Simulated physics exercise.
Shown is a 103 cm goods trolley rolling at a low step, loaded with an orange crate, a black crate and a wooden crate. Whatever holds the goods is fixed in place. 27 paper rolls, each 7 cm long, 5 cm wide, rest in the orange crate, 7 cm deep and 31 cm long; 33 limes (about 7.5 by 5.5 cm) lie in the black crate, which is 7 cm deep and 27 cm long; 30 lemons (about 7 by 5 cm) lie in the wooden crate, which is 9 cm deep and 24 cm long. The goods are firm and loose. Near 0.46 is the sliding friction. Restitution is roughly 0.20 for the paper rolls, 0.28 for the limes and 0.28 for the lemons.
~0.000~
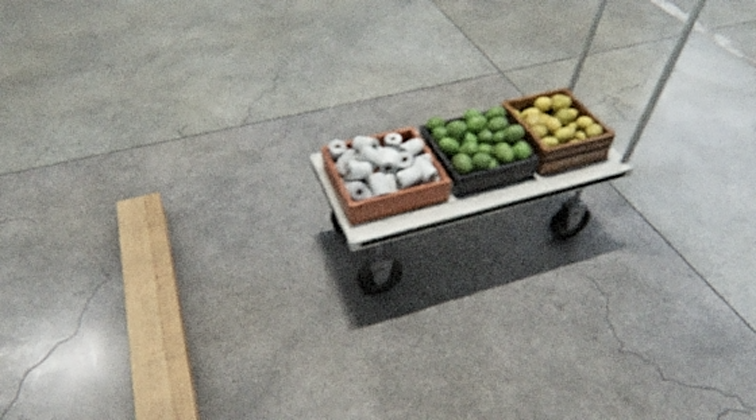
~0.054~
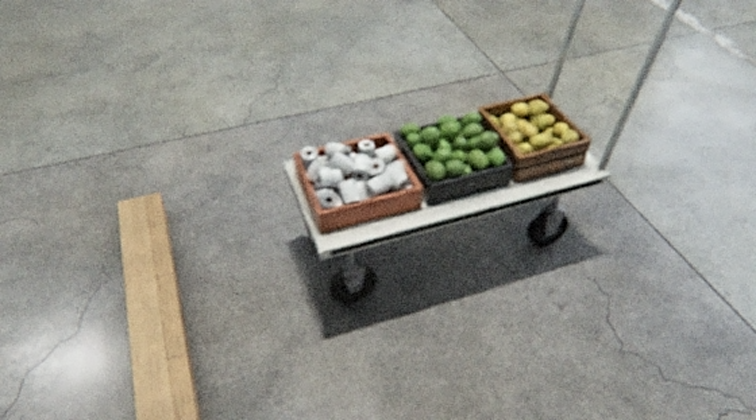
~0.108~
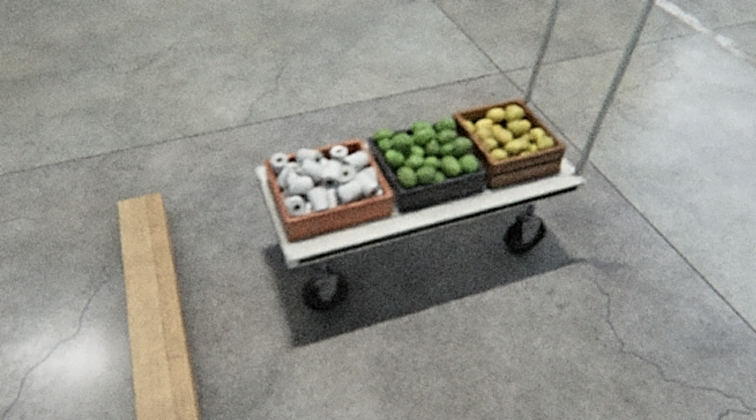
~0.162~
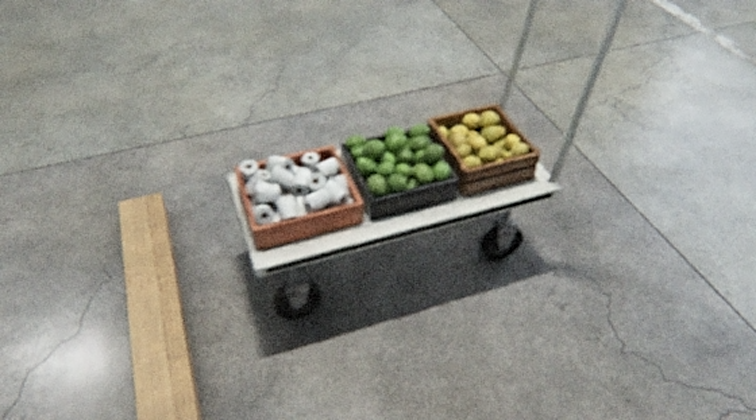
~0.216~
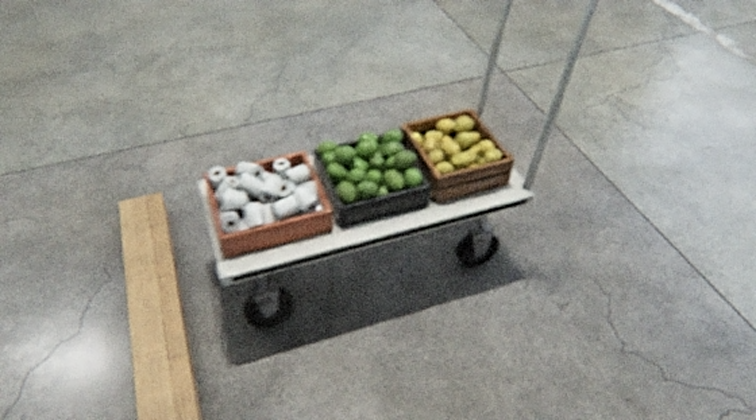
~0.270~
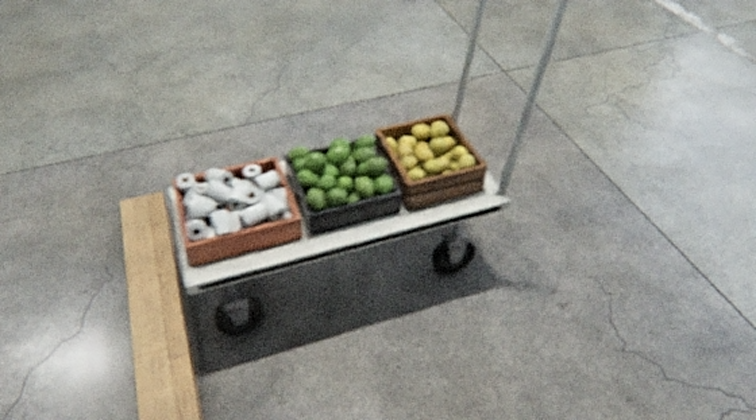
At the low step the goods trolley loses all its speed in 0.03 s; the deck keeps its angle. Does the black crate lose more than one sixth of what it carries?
Yes.
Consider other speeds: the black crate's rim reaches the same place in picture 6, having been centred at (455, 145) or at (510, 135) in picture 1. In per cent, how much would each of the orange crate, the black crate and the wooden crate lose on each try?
Orange crate 10 then 30, black crate 20 then 40, wooden crate 0 then 0 per cent.
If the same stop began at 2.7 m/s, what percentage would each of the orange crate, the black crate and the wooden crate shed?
In that case the orange crate sheds 40 per cent of its load, the black crate 50 per cent, and the wooden crate 0 per cent.
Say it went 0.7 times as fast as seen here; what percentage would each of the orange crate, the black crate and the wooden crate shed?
Orange crate 10, black crate 10, wooden crate 0 per cent.
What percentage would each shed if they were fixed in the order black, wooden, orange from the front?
With that order the orange crate sheds 10 per cent of its load, the black crate 30 per cent, and the wooden crate 0 per cent.
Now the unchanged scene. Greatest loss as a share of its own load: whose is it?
Answer: The black crate.
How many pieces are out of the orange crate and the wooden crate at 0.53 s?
Estimate at that time - orange crate 4, wooden crate 0, give or take.
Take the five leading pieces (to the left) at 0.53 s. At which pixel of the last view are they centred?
At about (123, 236).
After 0.31 s, the wheels strike.
After 0.41 s, orange crate 25 in, 2 out, black crate 30 in, 3 out and wooden crate 30 in, 0 out.
After 0.53 s, orange crate 23 in, 4 out, black crate 26 in, 7 out and wooden crate 30 in, 0 out.
After 0.76 s, orange crate 22 in, 5 out, black crate 24 in, 9 out and wooden crate 30 in, 0 out.
Outcome (at 1.26 s), orange crate 22 in, 5 out, black crate 23 in, 10 out and wooden crate 30 in, 0 out. Asked share, 10 of 33, 30 per cent.
